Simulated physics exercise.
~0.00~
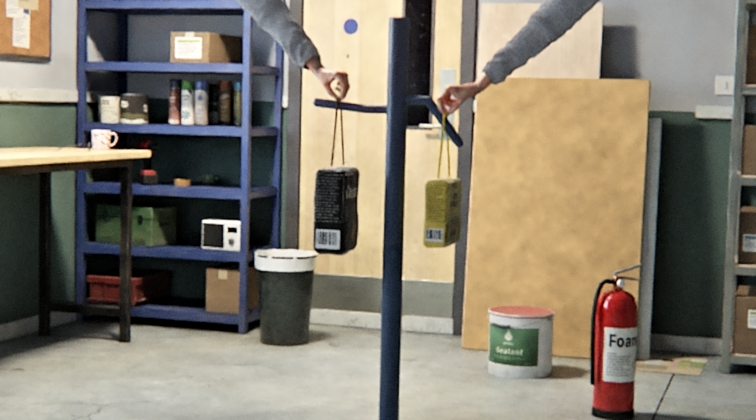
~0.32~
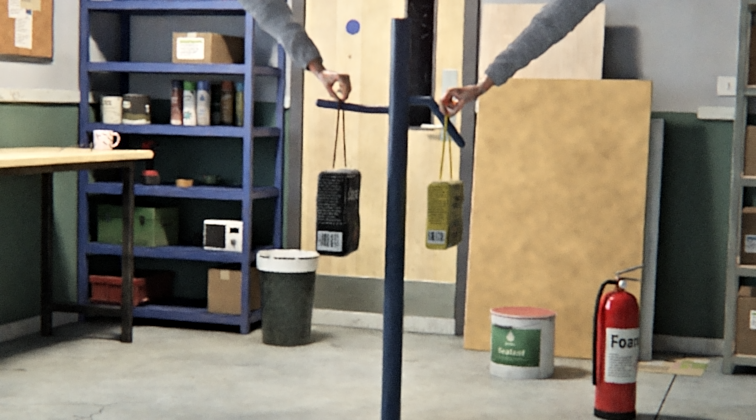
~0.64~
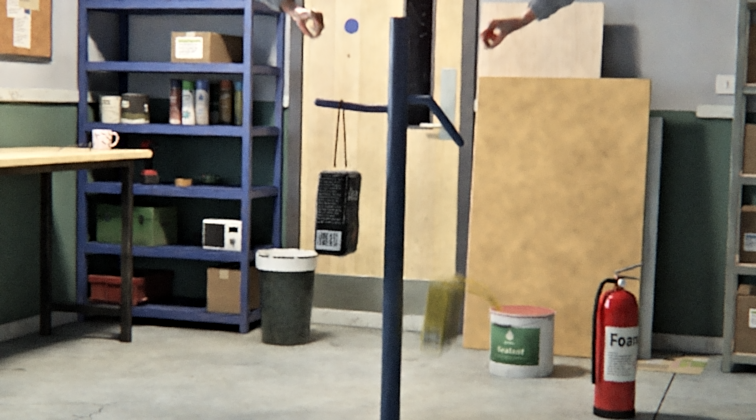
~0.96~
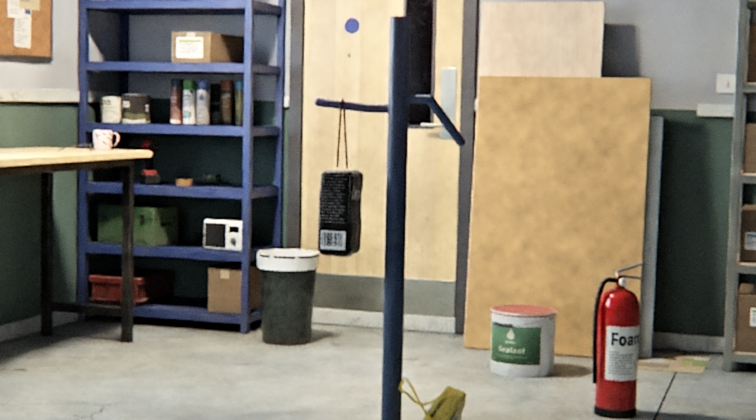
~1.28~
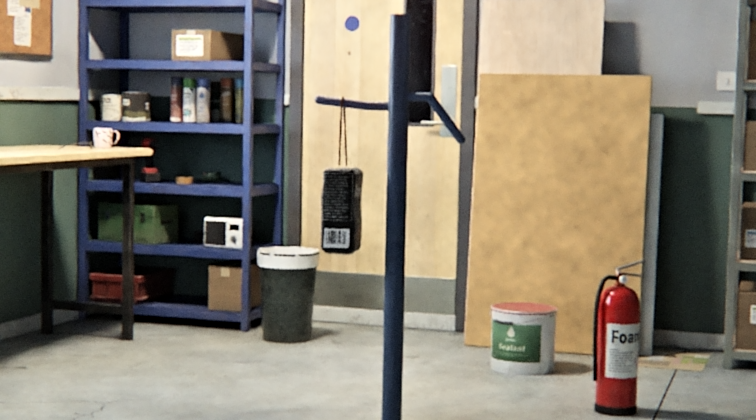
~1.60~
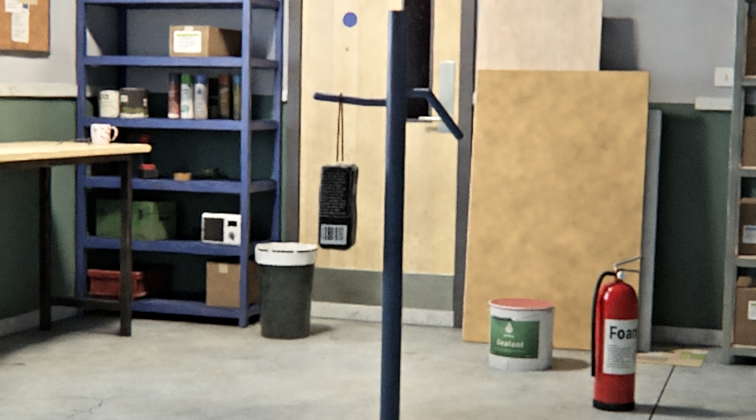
In this clip, two hands hang a black sack and a yellow bag by their loops on opposite pegs of a blue stand in a workshop, then let go. The yellow bag drops from the right peg and tumbles out of view, while the black sack stays hanging on the left.
